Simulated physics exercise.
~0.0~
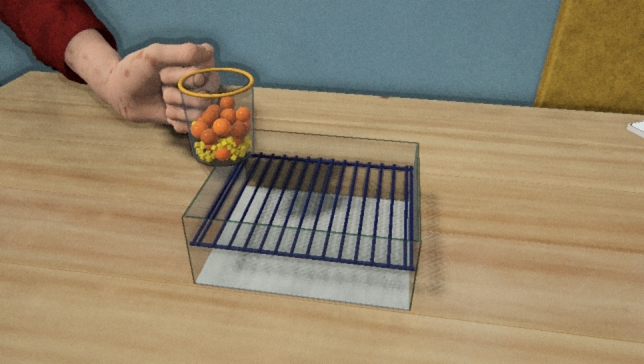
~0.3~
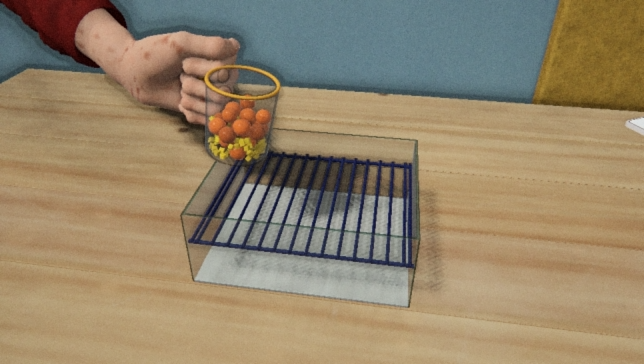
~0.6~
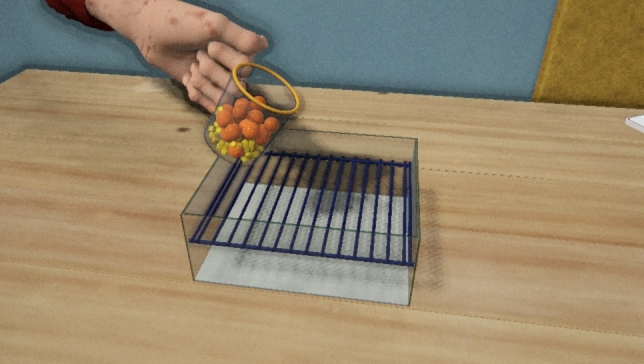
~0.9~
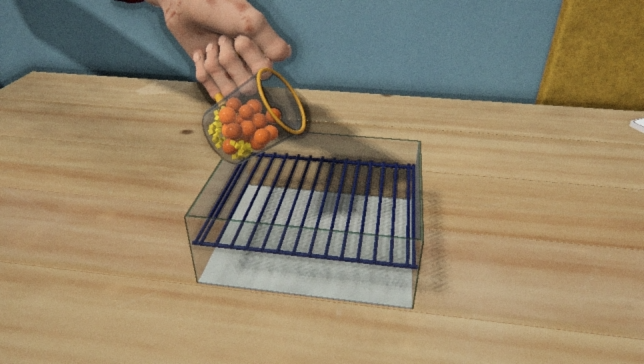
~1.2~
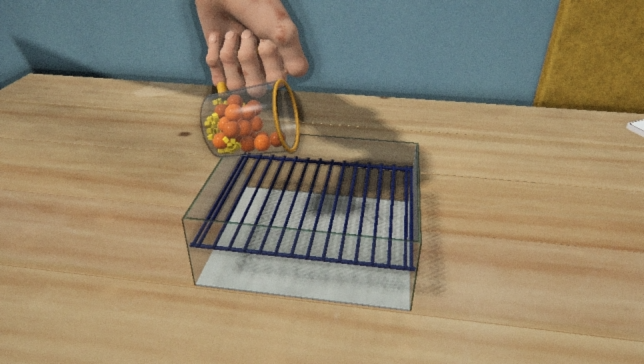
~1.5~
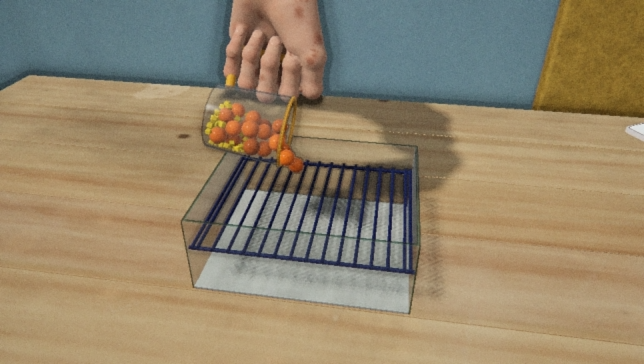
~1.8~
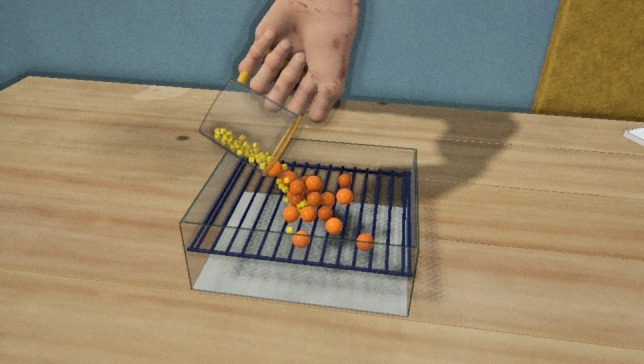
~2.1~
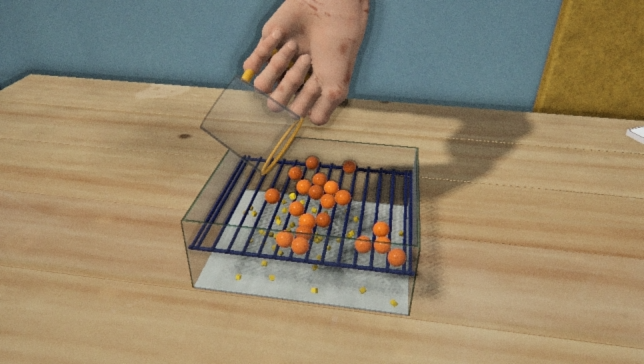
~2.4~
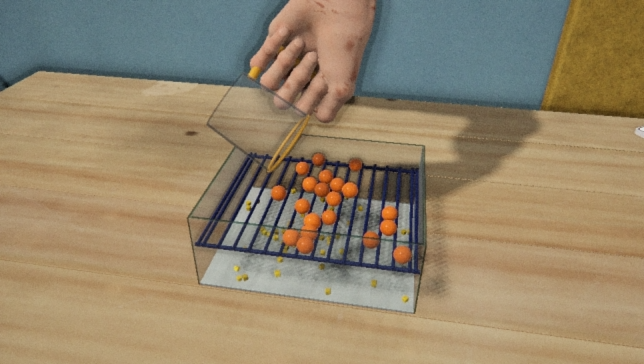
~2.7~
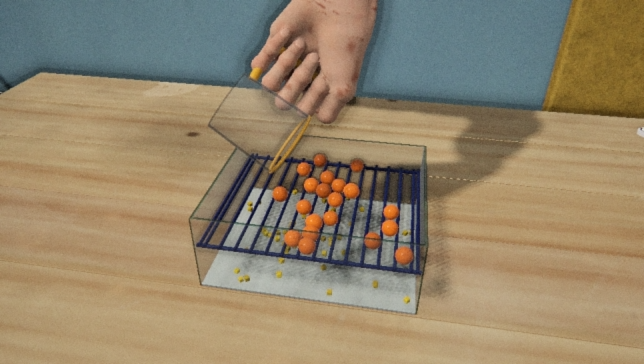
A clear cup with an orange rim, holding larger orange balls and tiny yellow beads, moves right in a hand over a clear box topped with dark blue wires. The hand tilts the cup steadily until it lies on its side, and the first orange balls reach the rim. As the cup tips further, the orange balls tumble onto the wires and the yellow beads stream out after them. The cup ends upside down and empty, still held above the box. The orange balls rest scattered on the wires, while the yellow beads lie below on the pale floor of the box.
